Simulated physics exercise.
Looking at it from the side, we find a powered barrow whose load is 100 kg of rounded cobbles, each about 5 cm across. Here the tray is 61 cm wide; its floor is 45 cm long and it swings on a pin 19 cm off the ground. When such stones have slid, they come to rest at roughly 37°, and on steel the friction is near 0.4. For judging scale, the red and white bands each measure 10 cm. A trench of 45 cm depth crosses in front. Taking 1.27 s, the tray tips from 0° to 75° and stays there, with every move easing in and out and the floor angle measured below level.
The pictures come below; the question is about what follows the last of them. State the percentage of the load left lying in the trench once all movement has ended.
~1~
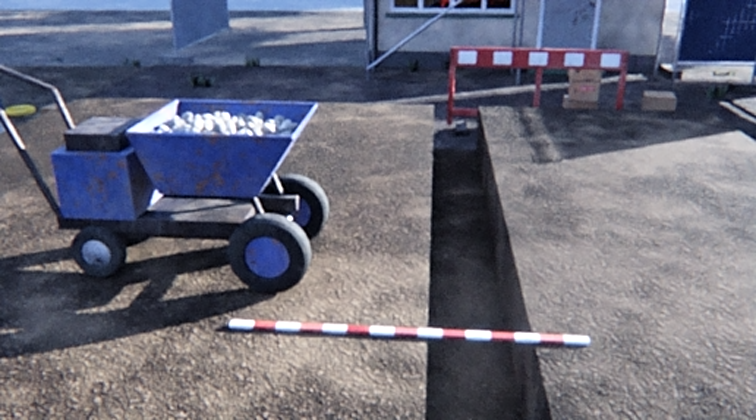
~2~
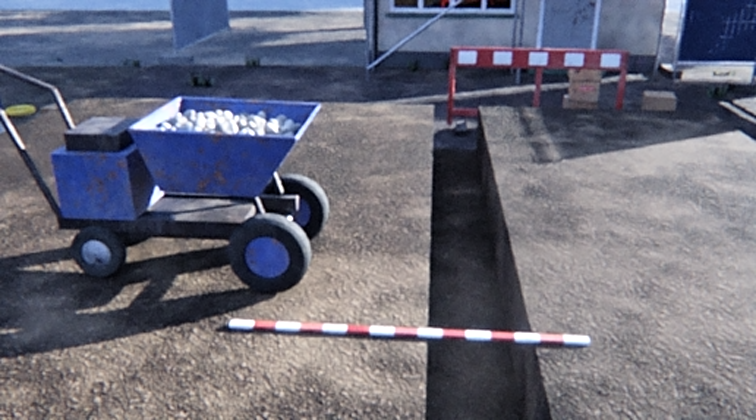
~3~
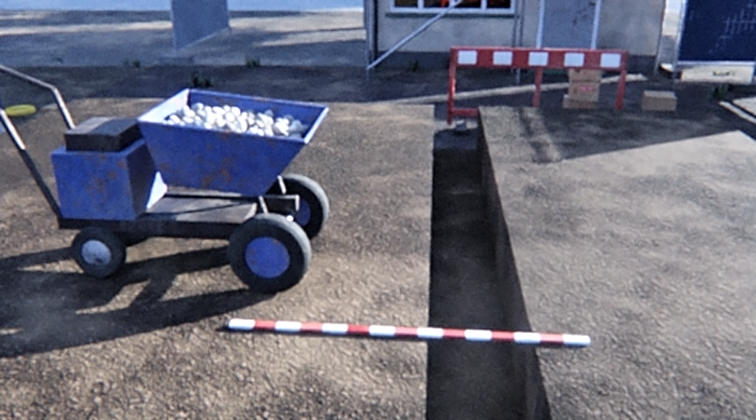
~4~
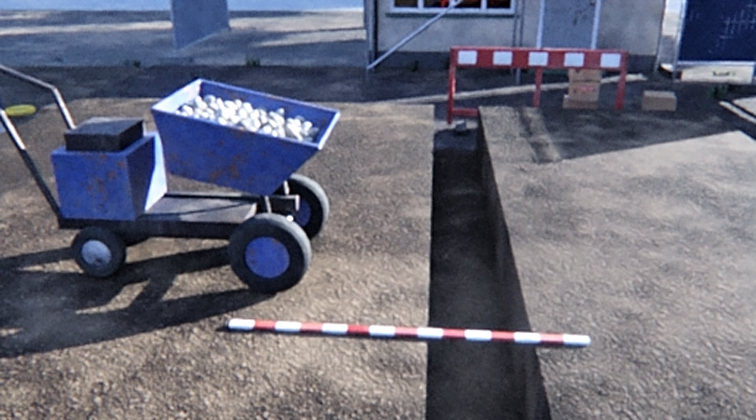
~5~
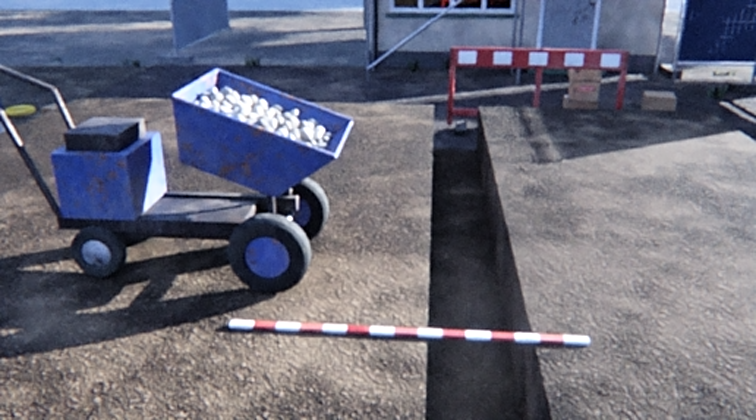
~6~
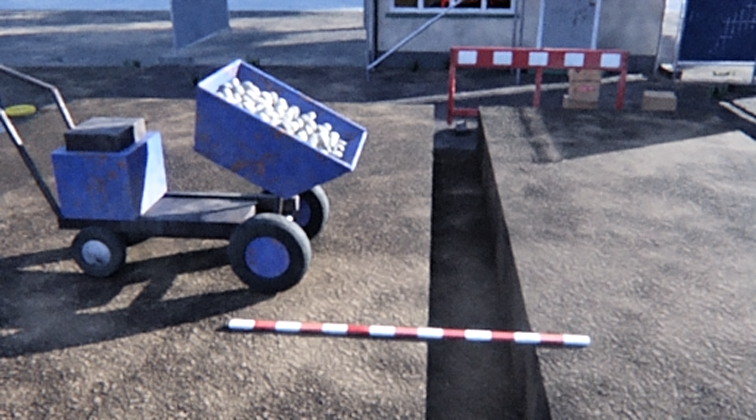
The share left there is about 90 per cent.
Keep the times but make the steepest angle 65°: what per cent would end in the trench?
In that case around 60 percent.
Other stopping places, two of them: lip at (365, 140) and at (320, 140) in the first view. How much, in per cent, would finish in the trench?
About 90 per cent from the first spot, about 100 from the second.
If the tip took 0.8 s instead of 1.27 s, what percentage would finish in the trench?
It would be near 90 percent.
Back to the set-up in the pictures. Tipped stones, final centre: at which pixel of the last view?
The middle should be near (469, 338).
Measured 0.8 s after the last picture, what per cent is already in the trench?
About 35 per cent by then.
Then, 0.4 s after the last picture the floor is at 63°, 99 % in the tray, 1 % short of the trench; the foremost stones are at (401, 215).
Then, 0.8 s after the last picture the floor is at 75°, 54 % in the tray, 10 % short of the trench, 35 % in the trench; the foremost stones are at (505, 343).
Then, 1.2 s after the last picture the floor is at 75°, 22 % in the tray, 13 % short of the trench, 65 % in the trench; the foremost stones are at (509, 351).
Then, 3.1 s after the last picture the floor is at 75°, 0 % in the tray, 10 % short of the trench, 90 % in the trench; the foremost stones are at (509, 348).
